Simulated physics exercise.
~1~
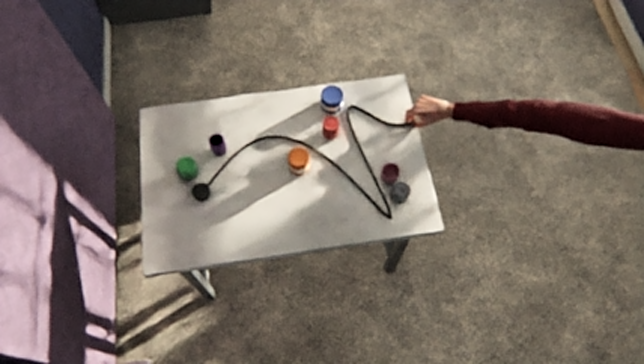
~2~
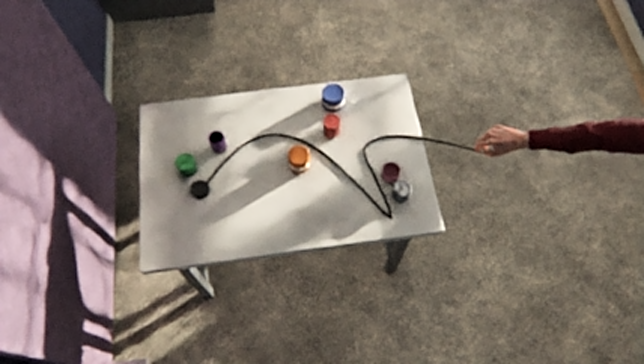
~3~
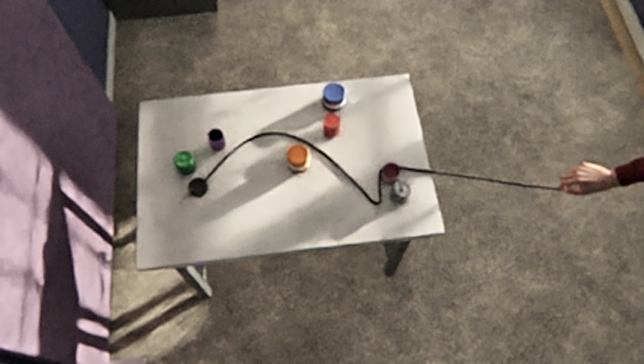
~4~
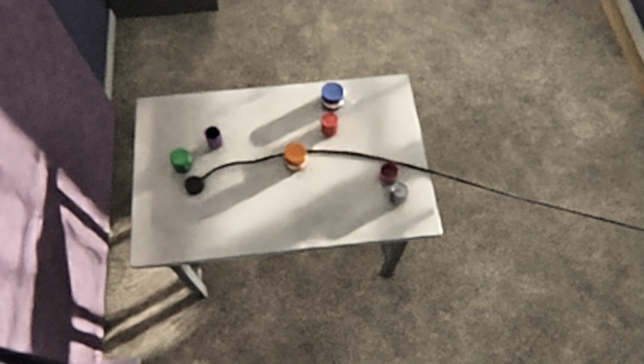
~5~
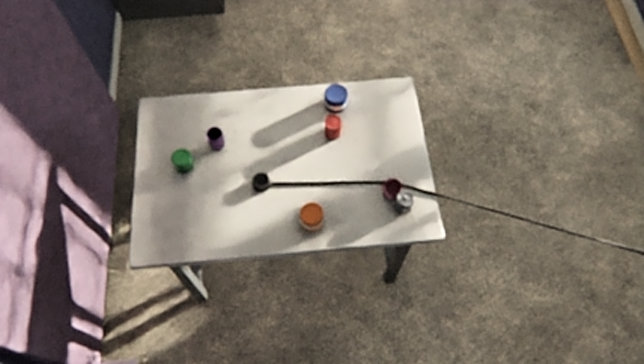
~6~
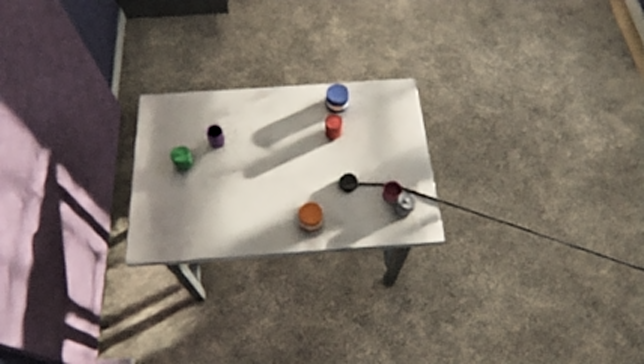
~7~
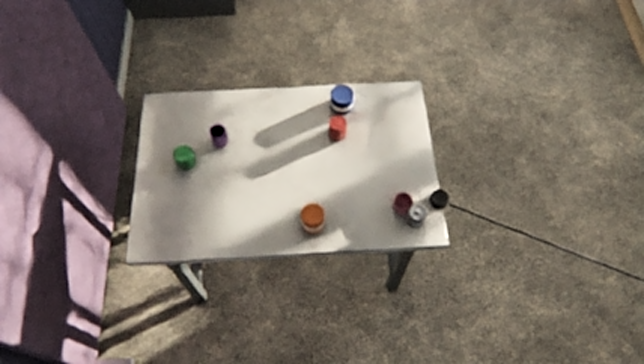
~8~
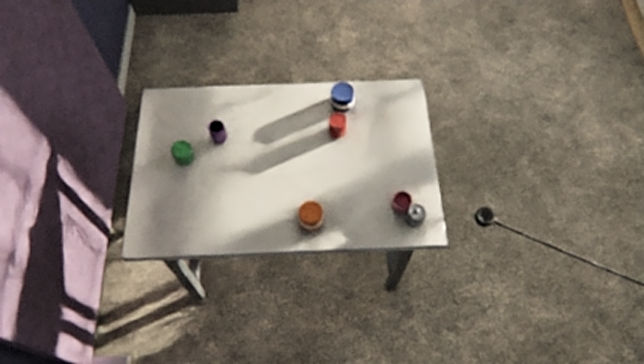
A black cable reel on a long black lead sits at the left of a pale table, seen from above at a slant, on a grey carpeted floor. Green and purple containers stand near it, an orange tin in the middle, blue and red ones beyond, and pink and grey ones at the right. A hand in a dark red sleeve draws the lead rightward until it tightens, and the orange tin is swept toward the near edge. The reel slides across, nudges the pink cup and grey pot slightly, and leaves the right edge, with all seven containers still upright on the table.
